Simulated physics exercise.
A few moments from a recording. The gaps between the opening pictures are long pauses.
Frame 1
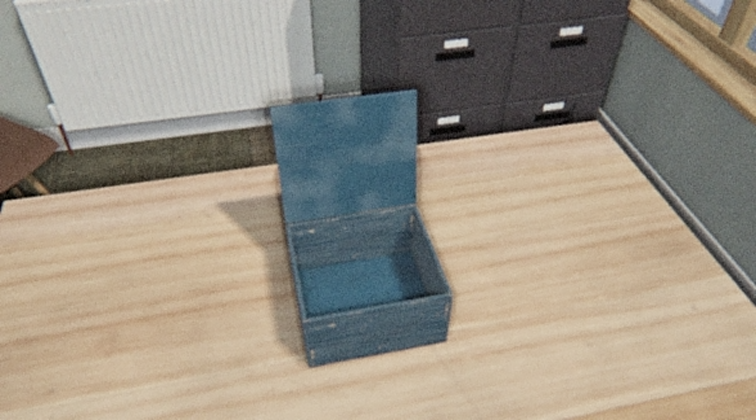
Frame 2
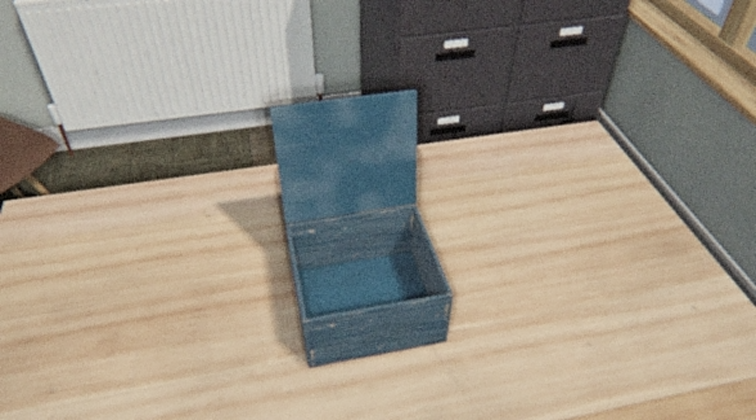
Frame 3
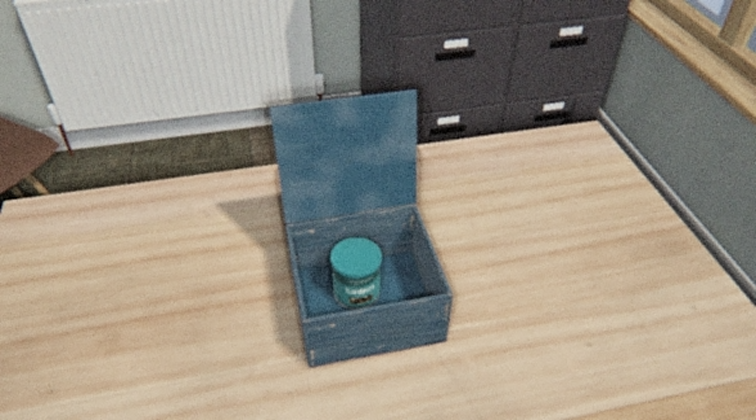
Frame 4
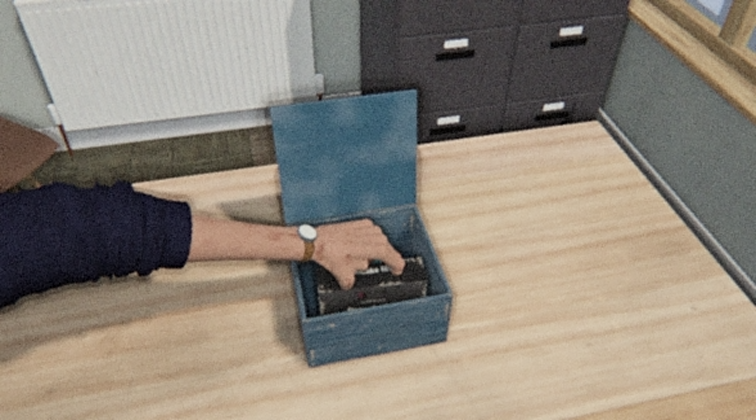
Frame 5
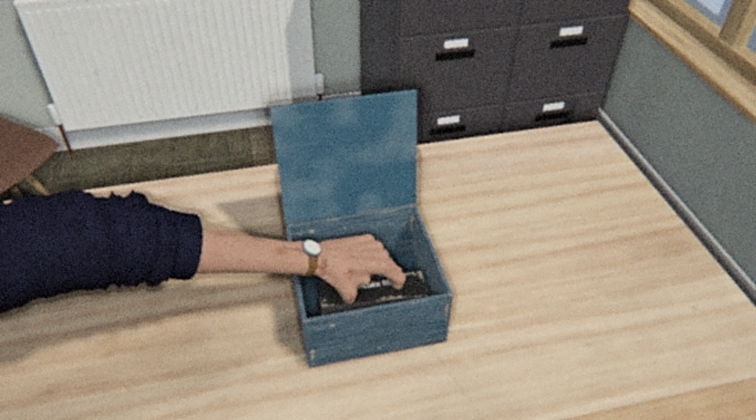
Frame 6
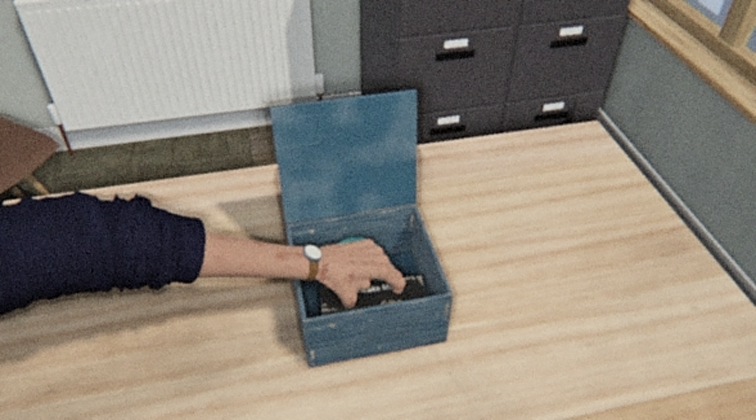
An open blue box gains a turquoise tin, then a hand lowers a black carton inside.
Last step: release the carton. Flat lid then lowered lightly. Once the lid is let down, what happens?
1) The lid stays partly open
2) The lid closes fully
2, the lid closes fully.
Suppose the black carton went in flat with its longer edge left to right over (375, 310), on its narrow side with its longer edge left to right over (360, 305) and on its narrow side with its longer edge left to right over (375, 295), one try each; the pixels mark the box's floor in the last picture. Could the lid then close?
Lid, try 1: Fully down; try 2: Propped open; try 3: Propped open.
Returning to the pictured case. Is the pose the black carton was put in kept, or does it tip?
In the end, the black carton keeps its orientation.
Then, 1.20 s after the last picture, lid 81° above the rim.
Then, 1.70 s after the last picture, lid 49° above the rim.
Then, 2.10 s after the last picture, lid 17° above the rim.
At rest, lid shut; both in place. Seen from the same camera at the end, black carton near (373, 310).
